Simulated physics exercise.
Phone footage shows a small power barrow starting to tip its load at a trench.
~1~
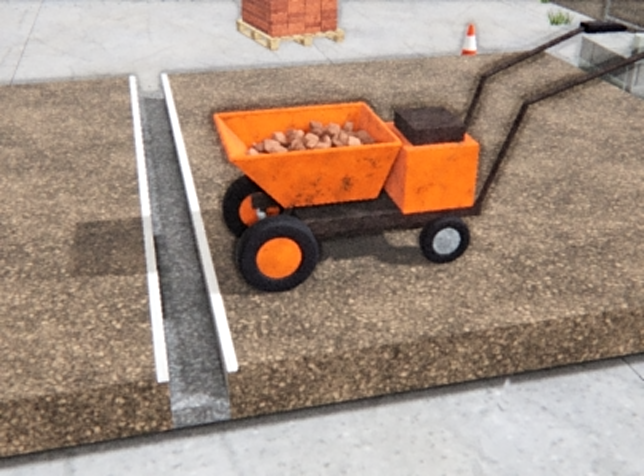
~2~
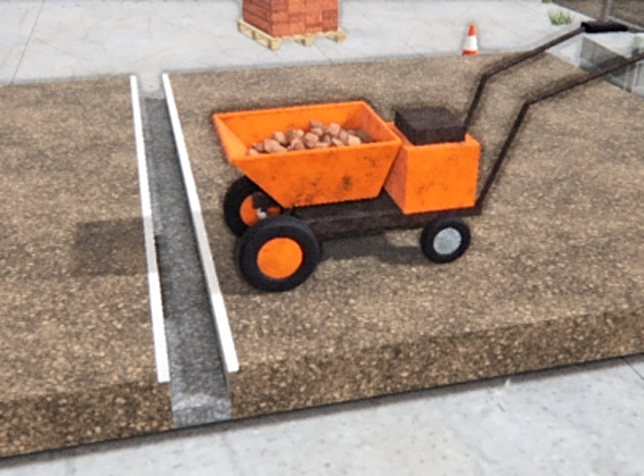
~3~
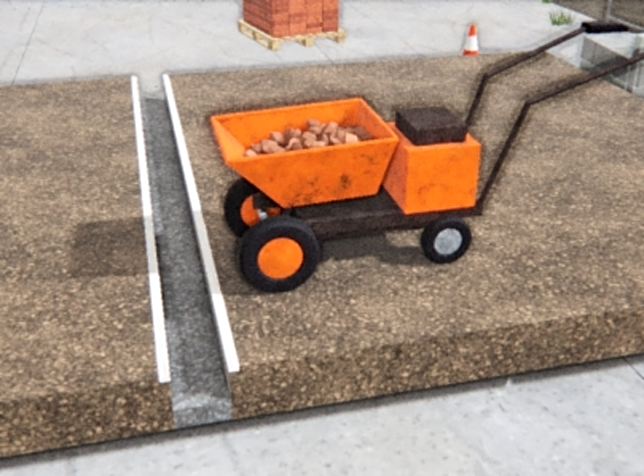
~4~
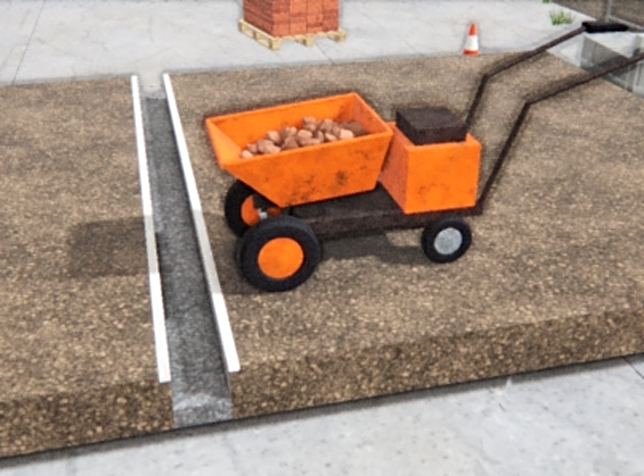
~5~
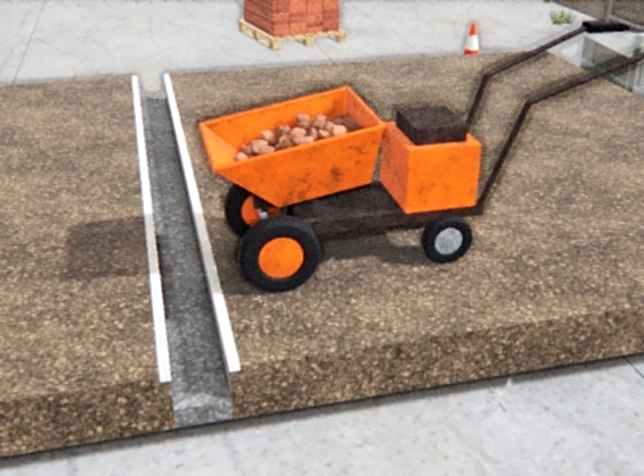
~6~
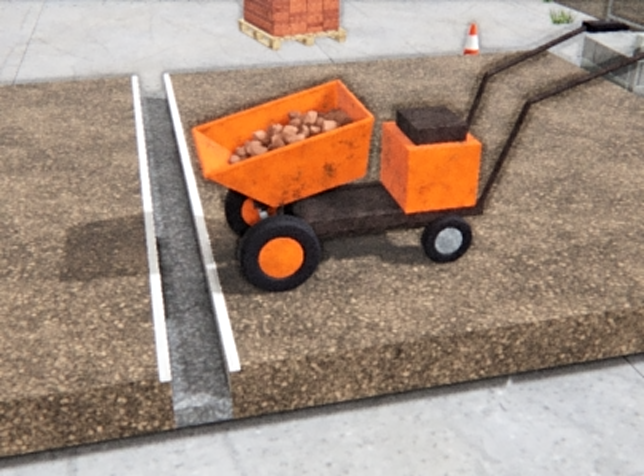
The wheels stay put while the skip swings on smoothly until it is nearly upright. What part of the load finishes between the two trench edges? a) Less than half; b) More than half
a, less than half.
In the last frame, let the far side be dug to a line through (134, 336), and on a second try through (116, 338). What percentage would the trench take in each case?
I'd expect close to 60 in a hundred and then close to 80 in a hundred.
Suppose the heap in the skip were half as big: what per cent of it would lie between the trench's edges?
Roughly 10 %.
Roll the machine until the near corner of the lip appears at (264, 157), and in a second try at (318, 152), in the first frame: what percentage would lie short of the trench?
0 and 20 percent, in that order.
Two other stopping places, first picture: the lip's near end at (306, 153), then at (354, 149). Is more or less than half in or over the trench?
One after the other: The greater share and the lesser share.
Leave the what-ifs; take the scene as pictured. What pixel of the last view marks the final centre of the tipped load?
Roughly pixel (114, 274).
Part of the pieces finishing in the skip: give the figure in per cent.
It is some 20 percent.
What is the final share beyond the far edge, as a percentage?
I'd estimate about 80 per cent of the load.
Soon, skip tipped steeply; all in the skip.
A while on, skip tipped right over; about two thirds in the skip; about a quarter beyond it; a stray few falling.
Towards the end, skip tipped right over; about a quarter in the skip; a stray few in or heaped over the trench; most beyond it.
Finally, skip tipped right over; about a quarter in the skip; a stray few in or heaped over the trench; most beyond it.
